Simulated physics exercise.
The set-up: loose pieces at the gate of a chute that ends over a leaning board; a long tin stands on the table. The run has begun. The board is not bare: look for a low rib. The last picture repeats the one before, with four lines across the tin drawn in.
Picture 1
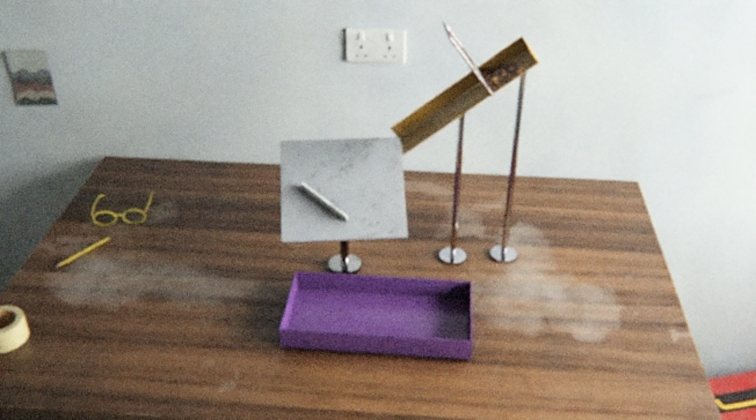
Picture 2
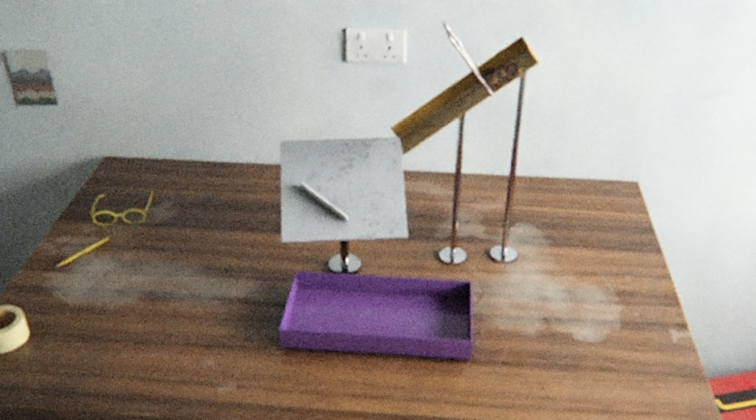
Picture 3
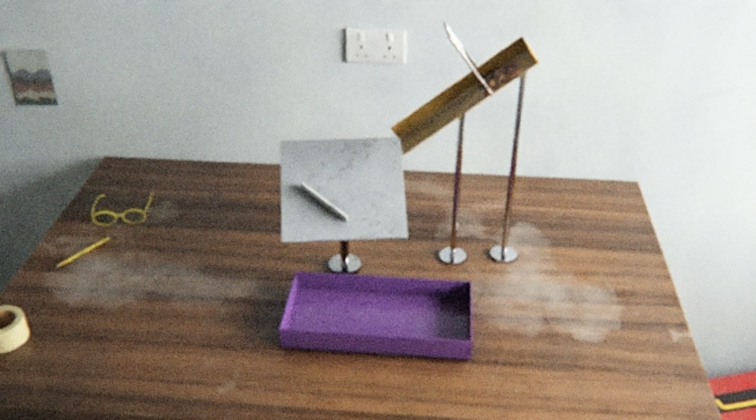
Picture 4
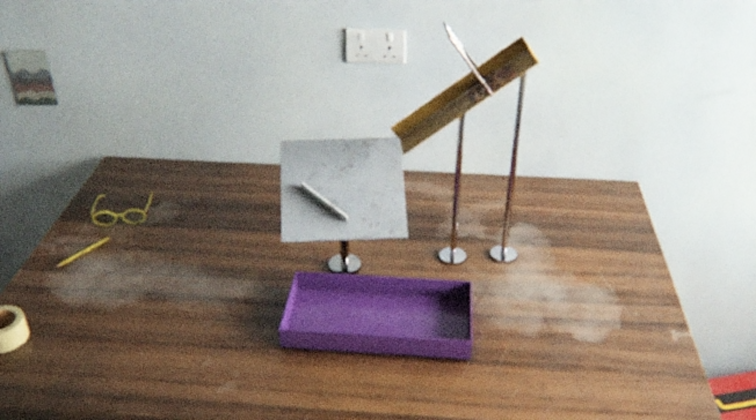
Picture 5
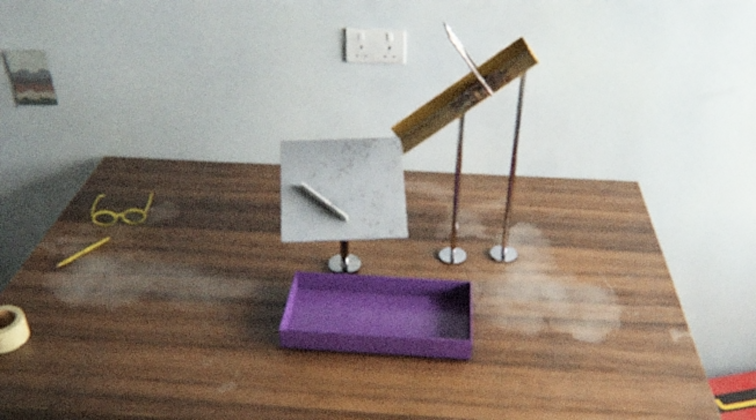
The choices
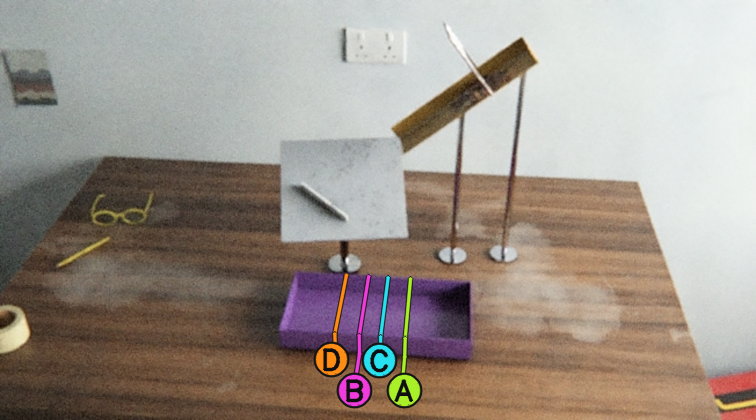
On a wooden table, small brown bits slide slightly down a raised chute toward the left.
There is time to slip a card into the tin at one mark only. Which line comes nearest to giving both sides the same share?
It is B.
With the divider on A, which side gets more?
More lands on the left.
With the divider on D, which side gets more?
Right.
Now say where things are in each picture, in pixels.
In the first picture, load behind the gate near (497, 76), bits of dog kibble; lip of the chute near (402, 148), sloping fairly steeply.
In the second picture, middle of the board near (343, 188), tilted fairly steeply; middle of its low edge near (345, 240); of its high edge near (341, 139).
In the third picture, front corners of the tin near (280, 329) and (472, 341), empty; front of the load near (481, 88).
In the fourth picture, middle of the load near (487, 81); its front near (470, 95), close to a quarter of the way to the lip; rib from (302, 183) to (347, 217).
In the fifth picture, middle of the load near (480, 90); its front near (454, 104), close to a third of the way to the lip.
On the marked copy, line A crosses the front rim at (405, 337); line B crosses the front rim at (359, 334); line C crosses the front rim at (380, 335); line D crosses the front rim at (334, 333).
With A, of what is caught, the whole lot on the left of the divider, none at all on the right.
With B, of what is caught, close to half on the left of the divider, close to half on the right.
With C, of what is caught, all but a few on the left of the divider, a small share on the right.
With D, of what is caught, none at all on the left of the divider, the whole lot on the right.
